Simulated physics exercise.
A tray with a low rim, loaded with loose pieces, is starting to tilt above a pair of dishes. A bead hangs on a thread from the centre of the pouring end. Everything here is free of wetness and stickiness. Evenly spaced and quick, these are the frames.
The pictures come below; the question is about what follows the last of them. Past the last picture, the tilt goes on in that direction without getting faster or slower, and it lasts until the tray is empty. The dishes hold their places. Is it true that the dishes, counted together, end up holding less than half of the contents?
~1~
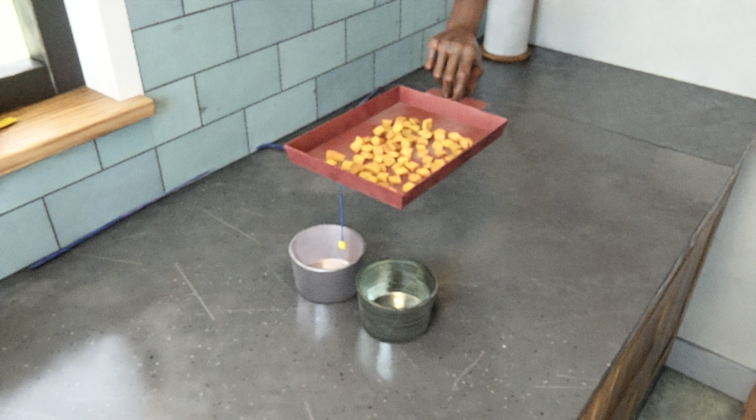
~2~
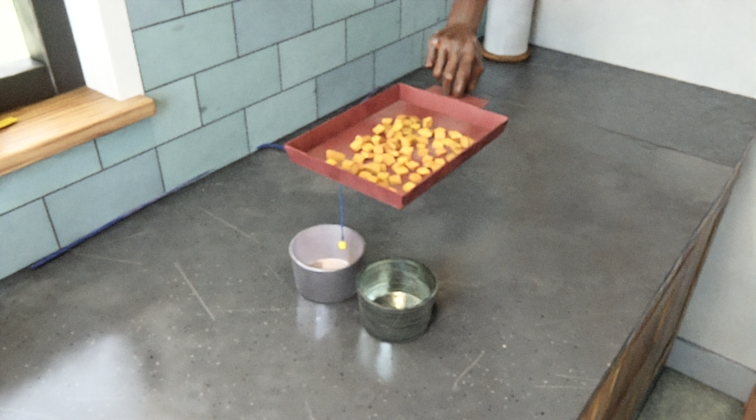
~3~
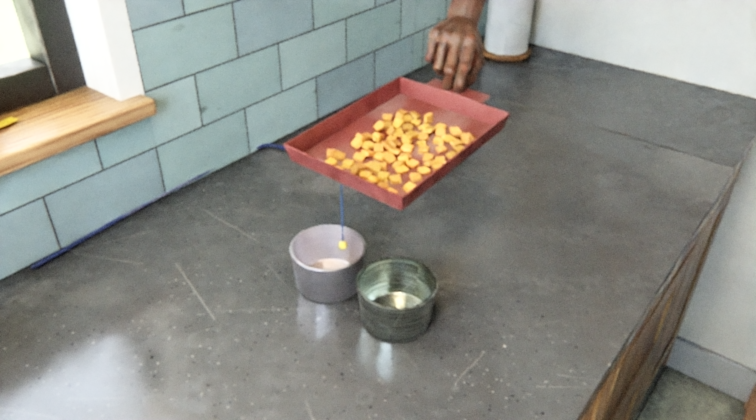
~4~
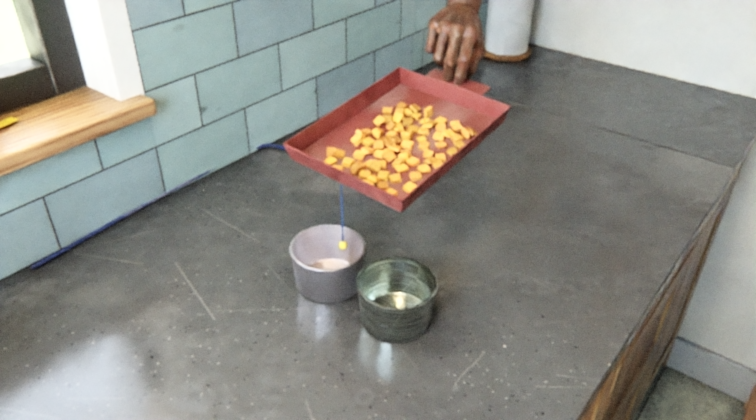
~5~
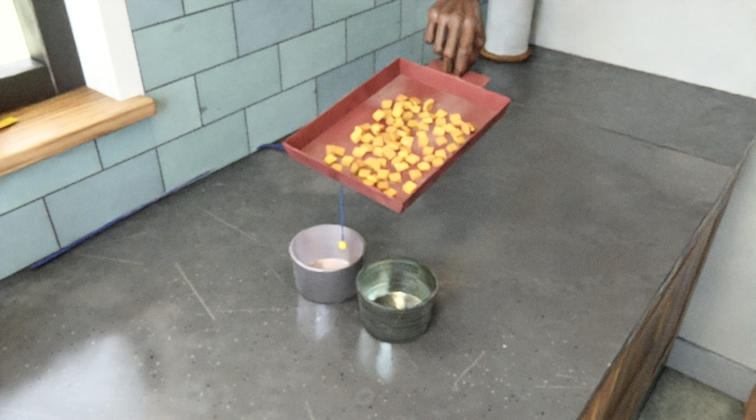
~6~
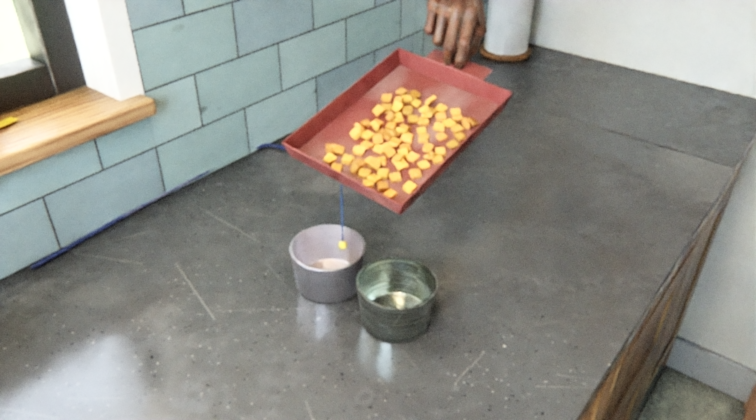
So the dishes mostly succeed at catching it, really.
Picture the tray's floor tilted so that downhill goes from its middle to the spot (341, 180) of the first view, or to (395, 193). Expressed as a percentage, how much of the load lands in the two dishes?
I'd put it at some 10 % and then some 100 %.
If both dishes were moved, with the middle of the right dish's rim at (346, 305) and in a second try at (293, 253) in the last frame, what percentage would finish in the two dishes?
40 %, 0 %.
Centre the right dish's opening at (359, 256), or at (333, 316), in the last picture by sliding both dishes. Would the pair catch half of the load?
Shy of half, then shy of half.
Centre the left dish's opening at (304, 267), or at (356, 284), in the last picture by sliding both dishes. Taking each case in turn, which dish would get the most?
The first time it's the right member, the second time the left member.
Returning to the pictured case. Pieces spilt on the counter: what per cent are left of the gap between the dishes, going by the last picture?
About 70 %.
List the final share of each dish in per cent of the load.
Near 0 in a hundred for the left dish; near 70 for the right dish.
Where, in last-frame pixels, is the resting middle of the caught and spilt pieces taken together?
Once nothing moves, the middle sits near (386, 317).
Soon after the last picture, tray tipped steeply; all on the tray.
A little later, tray tipped right over; about two thirds on the tray; a small part in the right dish; a small part outside both; about a quarter in the air.
Later still, tray tipped past a quarter turn; about two thirds in the right dish; about a quarter outside both.
At rest, tray tipped past a quarter turn; about two thirds in the right dish; none in the left dish; about a quarter outside both.
